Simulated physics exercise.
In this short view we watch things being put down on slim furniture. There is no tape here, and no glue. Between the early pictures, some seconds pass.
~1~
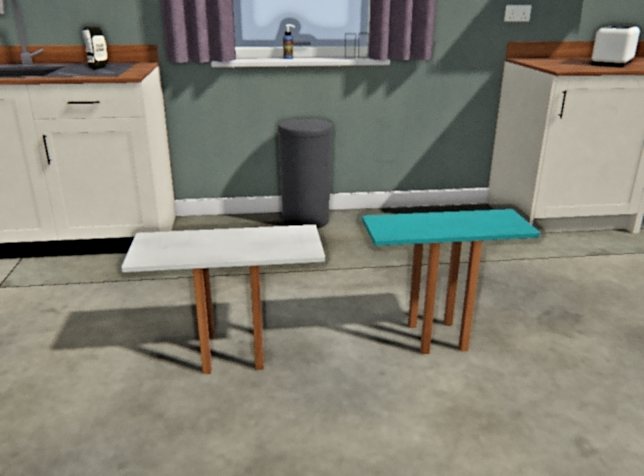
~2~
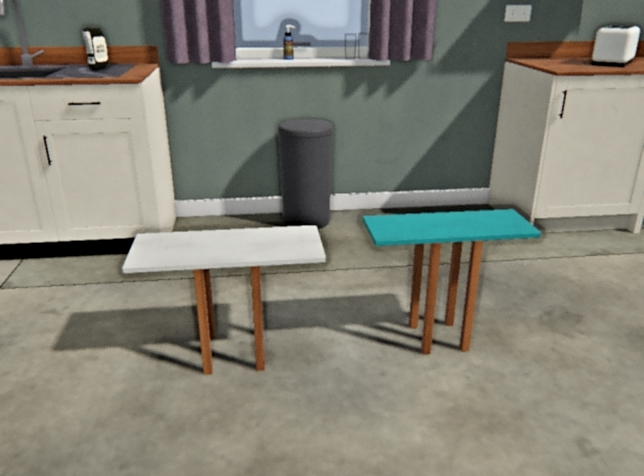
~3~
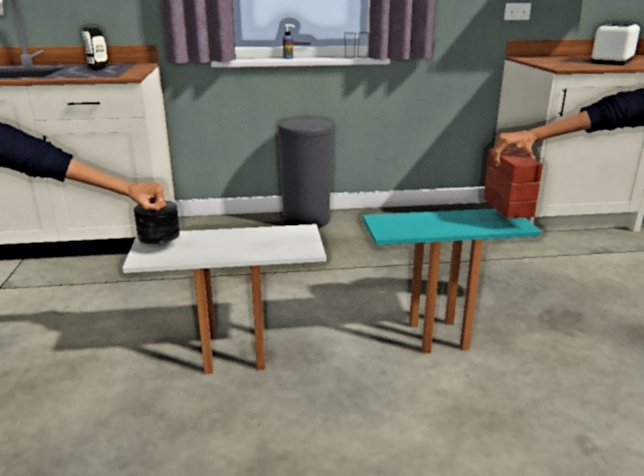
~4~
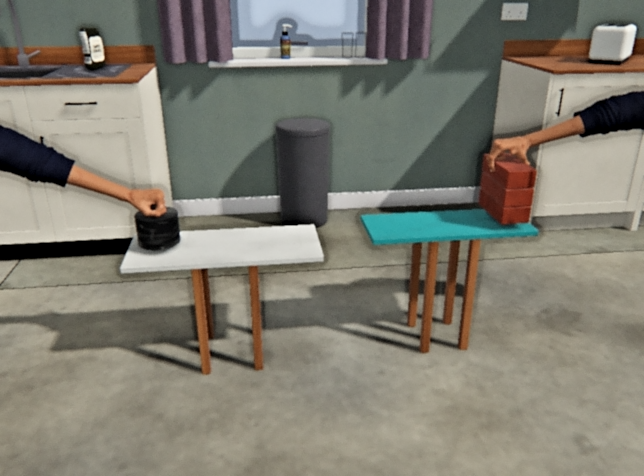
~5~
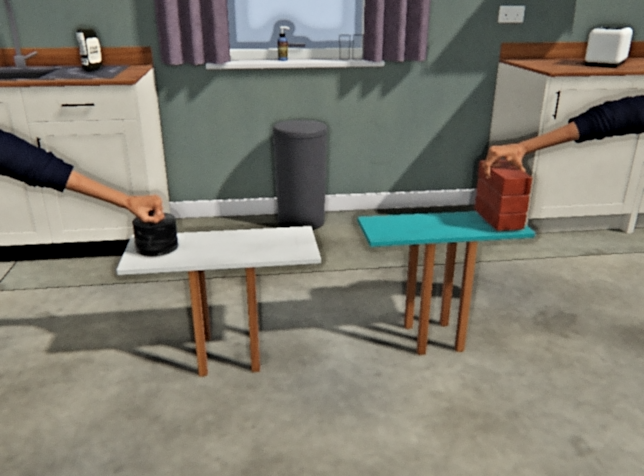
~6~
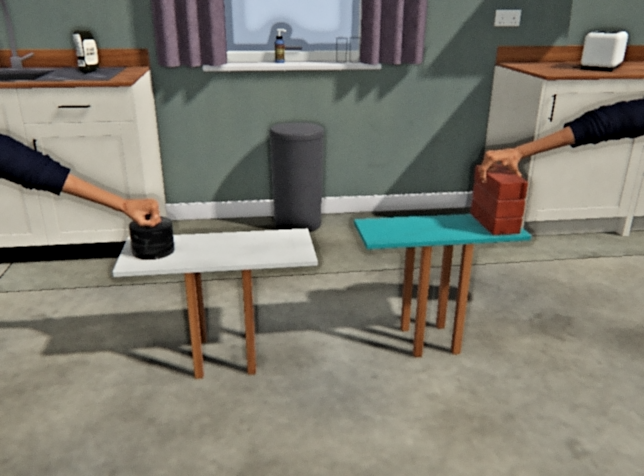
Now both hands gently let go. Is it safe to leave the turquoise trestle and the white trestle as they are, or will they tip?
Turquoise trestle: Not safe, it tips over; white trestle: Not safe, it tips over.
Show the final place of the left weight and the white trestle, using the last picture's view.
The left weight around (36, 354); the white trestle around (117, 295).
Then, 0.50 s past the last view, turquoise trestle leaning 9° off how it started near (460, 227); white trestle leaning 30° off how it started near (164, 255).
Then, 0.72 s past the last view, turquoise trestle leaning 27° off how it started near (497, 230); white trestle leaning 61° off how it started near (122, 290).
Finally, the turquoise trestle goes over, near (552, 272); the white trestle goes over, near (117, 295).
